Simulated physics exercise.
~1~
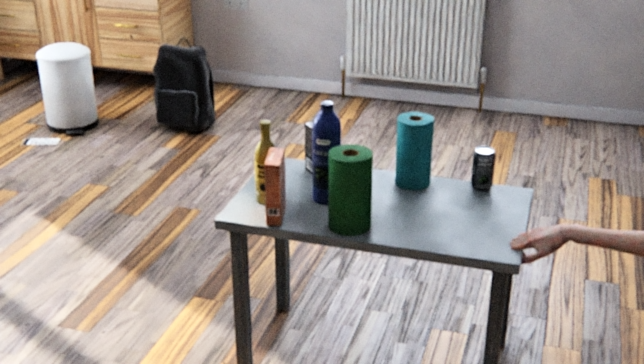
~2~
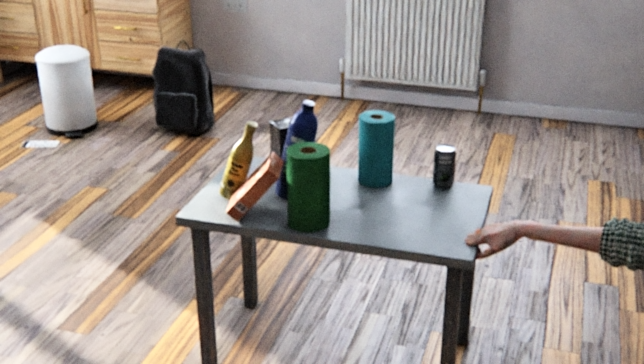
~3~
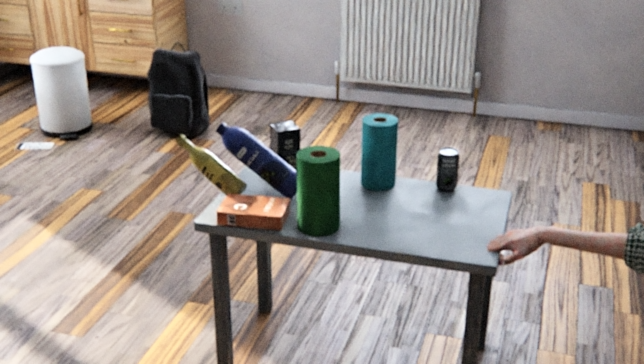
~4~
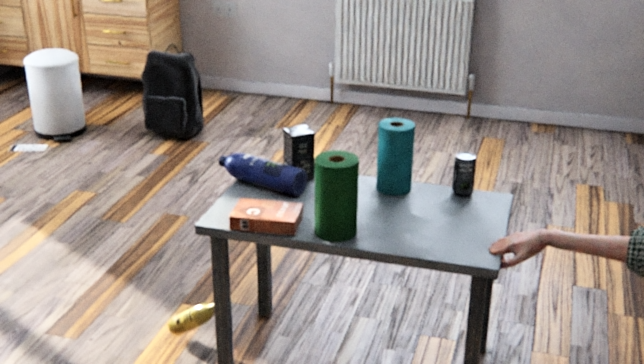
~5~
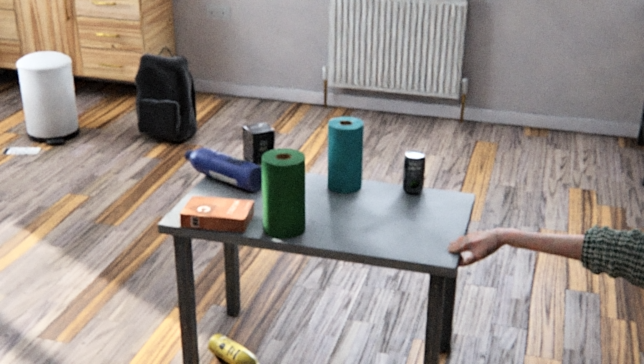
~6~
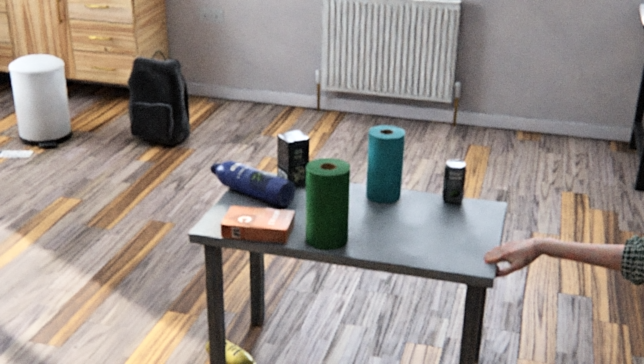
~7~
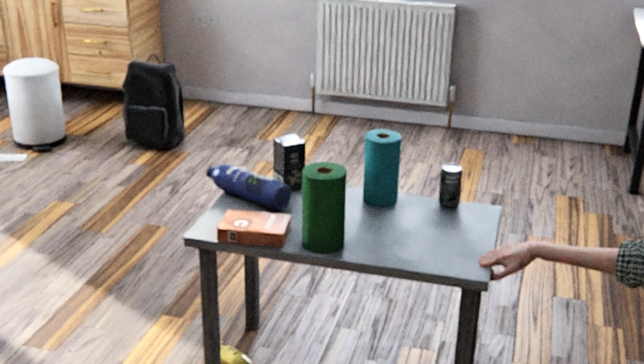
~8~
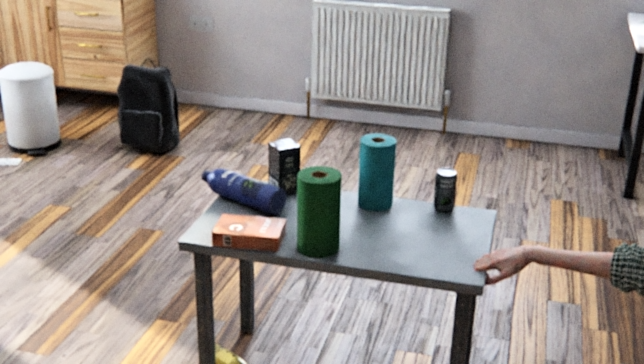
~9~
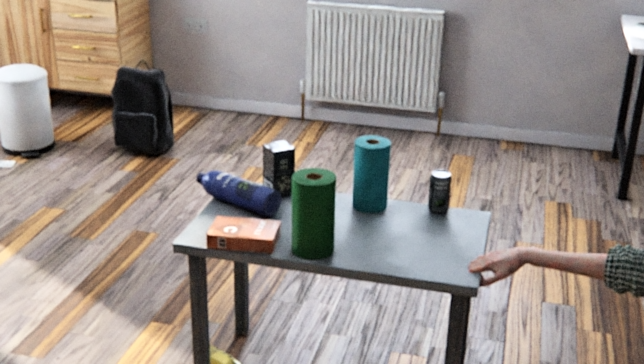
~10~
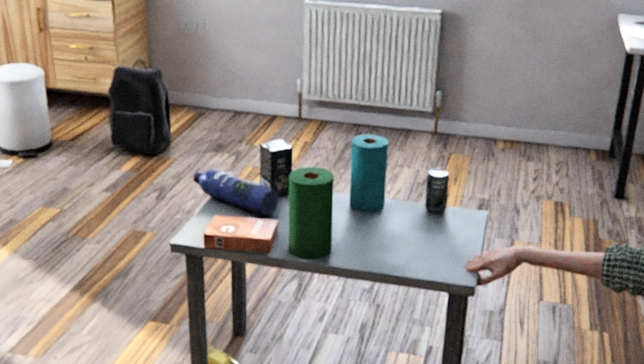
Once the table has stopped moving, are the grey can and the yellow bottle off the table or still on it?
The grey can is still standing on the table, but the yellow bottle has fallen off onto the floor.
